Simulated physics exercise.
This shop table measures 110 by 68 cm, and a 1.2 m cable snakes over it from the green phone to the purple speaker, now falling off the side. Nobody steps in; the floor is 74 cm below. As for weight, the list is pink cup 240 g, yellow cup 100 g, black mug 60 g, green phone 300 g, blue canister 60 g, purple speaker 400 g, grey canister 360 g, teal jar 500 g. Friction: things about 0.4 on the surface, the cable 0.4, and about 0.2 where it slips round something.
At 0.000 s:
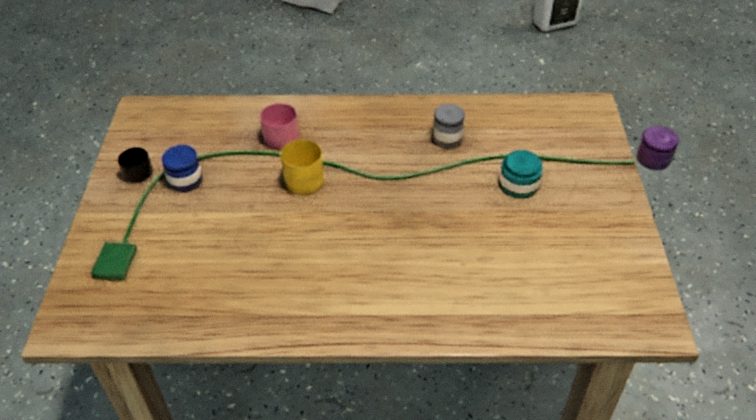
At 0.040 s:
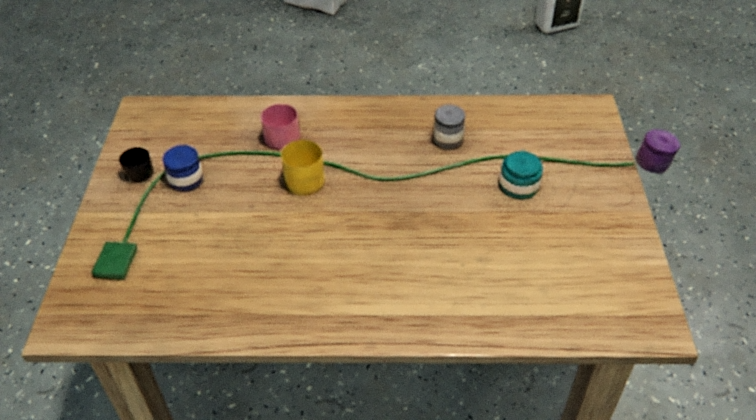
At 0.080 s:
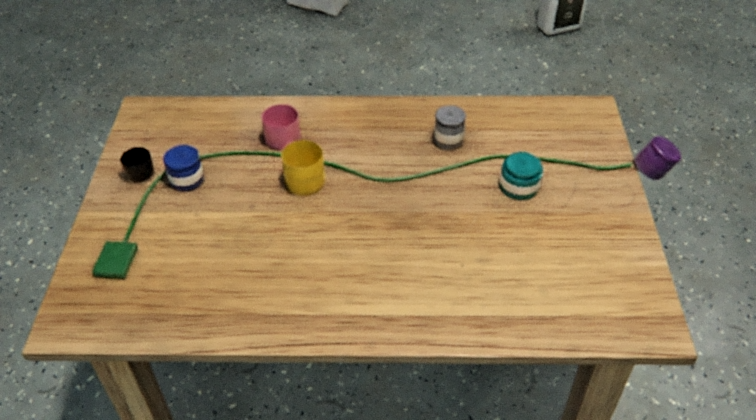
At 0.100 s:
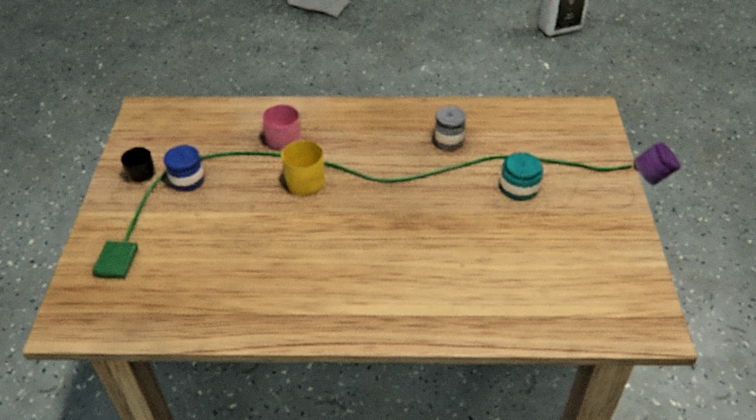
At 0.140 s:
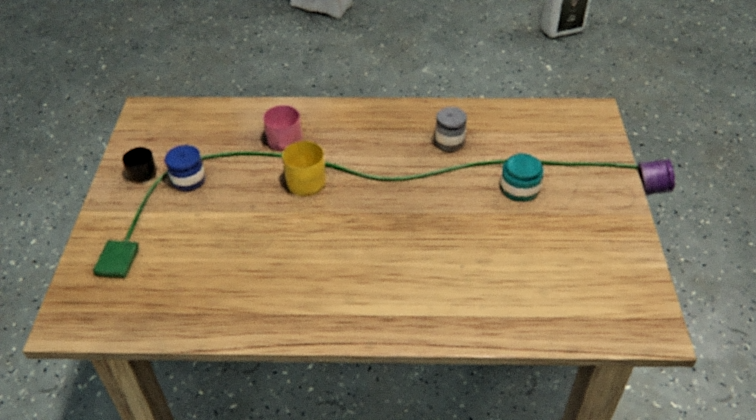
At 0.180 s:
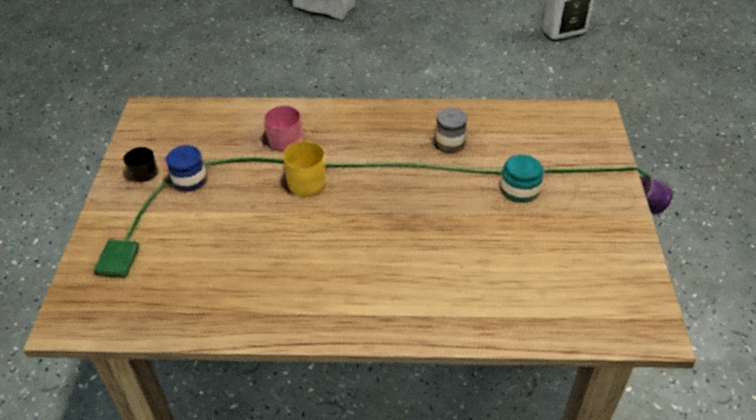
On a wooden table, a purple container tips over the right edge, pulling a green cord straighter.
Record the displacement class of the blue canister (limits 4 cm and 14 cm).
It should come to rest at a great distance.
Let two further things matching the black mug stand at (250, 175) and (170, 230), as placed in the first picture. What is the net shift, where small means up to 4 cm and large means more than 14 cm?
First: A big shift; second: A moderate shift.
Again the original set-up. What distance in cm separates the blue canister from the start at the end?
The blue canister ends up over the edge.
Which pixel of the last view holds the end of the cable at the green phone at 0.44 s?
Roughly (174, 241).
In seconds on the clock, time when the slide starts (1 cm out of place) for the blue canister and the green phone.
The blue canister at 0.22 seconds and the green phone at 0.30 seconds.
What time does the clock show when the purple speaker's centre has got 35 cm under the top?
Answer: 0.65 s on the clock.
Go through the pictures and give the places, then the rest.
Shows, blue canister (179, 156); cable runs through (578, 161) (461, 163) (347, 169) (243, 153) (144, 196), in the first frame.
Shows, purple speaker (661, 140); cable runs through (577, 162) (348, 169) (145, 196), in the second frame.
Shows, purple speaker (658, 158); cable runs through (576, 163) (348, 170) (146, 195), in the third frame.
Shows, purple speaker (657, 164); cable runs through (576, 164) (348, 170) (147, 195), in the fourth frame.
Shows, purple speaker (655, 178); cable runs through (581, 164) (349, 171) (148, 195), in the fifth frame.
Shows, blue canister (183, 156); cable runs through (602, 169) (482, 171) (364, 165) (256, 159) (153, 195), in the sixth frame.
At 0.4 s, the cable's tail end at (174, 241); blue canister on its side, 35 cm off its start, yellow cup 10 cm off its start, purple speaker over the edge.
At 0.7 s, the cable's tail end at (214, 231); blue canister on its side, 51 cm off its start, yellow cup 15 cm off its start, green phone 14 cm off its start.
At 0.9 s, the cable's tail end at (237, 227); blue canister on its side, 54 cm off its start at (346, 358), green phone 18 cm off its start at (214, 227), yellow cup 15 cm off its start at (329, 205).
At 1.2 s, the cable's tail end at (241, 226); blue canister over the edge, green phone 19 cm off its start, yellow cup 15 cm off its start.
At 2.4 s, the cable's tail end at (313, 212); blue canister over the edge, green phone 33 cm off its start at (292, 212), yellow cup 15 cm off its start at (329, 205), purple speaker over the edge.
